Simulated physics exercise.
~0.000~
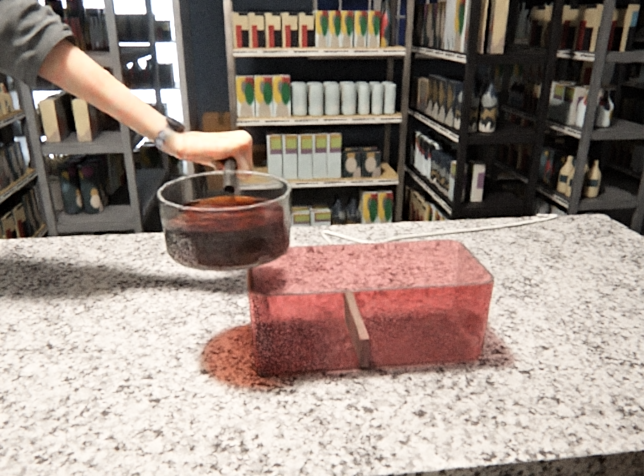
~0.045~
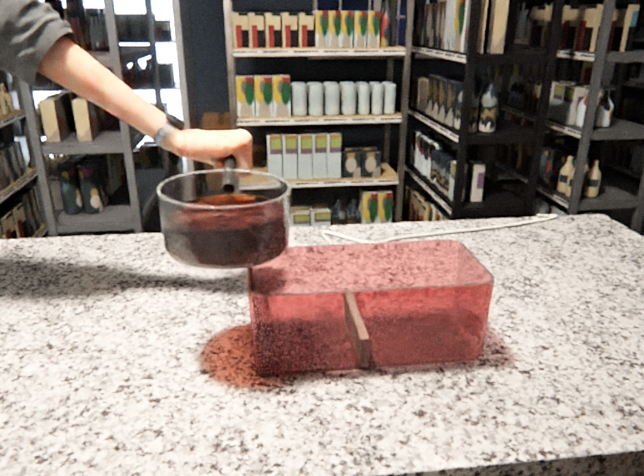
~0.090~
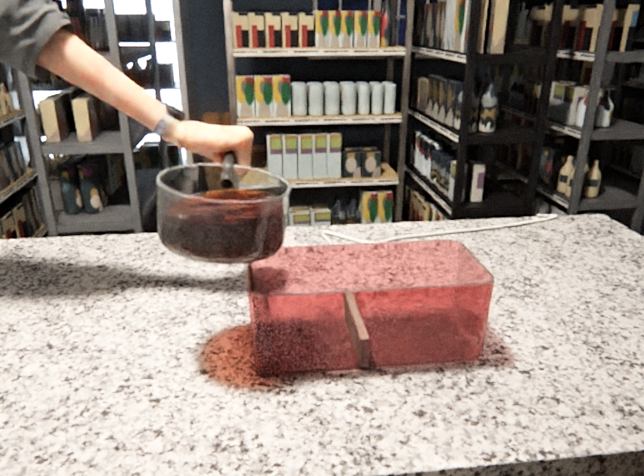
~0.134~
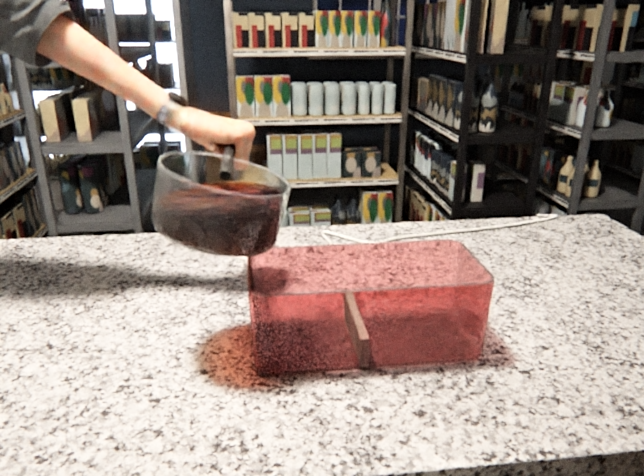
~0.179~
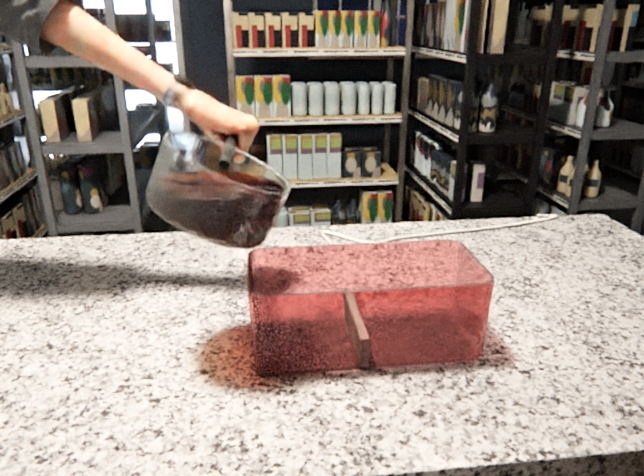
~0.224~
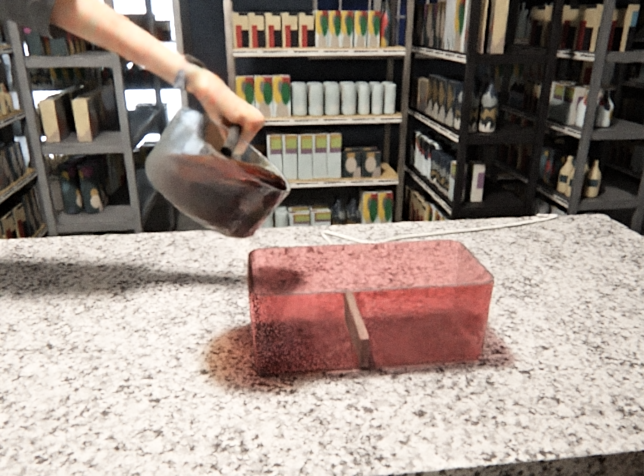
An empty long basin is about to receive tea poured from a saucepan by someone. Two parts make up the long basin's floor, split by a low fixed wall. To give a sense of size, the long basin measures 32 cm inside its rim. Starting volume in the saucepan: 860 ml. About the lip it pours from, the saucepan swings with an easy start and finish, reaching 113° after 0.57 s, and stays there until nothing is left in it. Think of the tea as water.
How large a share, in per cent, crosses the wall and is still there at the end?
A share of about 59 per cent.
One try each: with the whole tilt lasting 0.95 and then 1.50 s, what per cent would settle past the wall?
Near 80 in a hundred on the first go and near 80 in a hundred on the second.
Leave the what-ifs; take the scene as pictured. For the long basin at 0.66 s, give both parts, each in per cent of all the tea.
Near 5 on the left, 82 on the right.
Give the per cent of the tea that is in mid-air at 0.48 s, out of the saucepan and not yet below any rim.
It comes to roughly 54 per cent.
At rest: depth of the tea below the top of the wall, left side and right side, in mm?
Close to 30 mm left and close to 22 mm right.
Then, 0.48 s in, the tilt is 106° and 42 per cent is still to pour, 4 is left of the wall and 0 right of it.
Then, 0.66 s in, the tilt is 113° and 3 per cent is still to pour, 5 is left of the wall and 81 right of it.
Then, 0.86 s in, the tilt is 113° and 1 per cent is still to pour, 16 is left of the wall and 50 right of it.
Then, 1.07 s in, the tilt is 113° and 2 per cent is still to pour, 27 is left of the wall and 60 right of it.
Finally, 31 per cent lies left of the wall, 59 right of it and 10 outside.
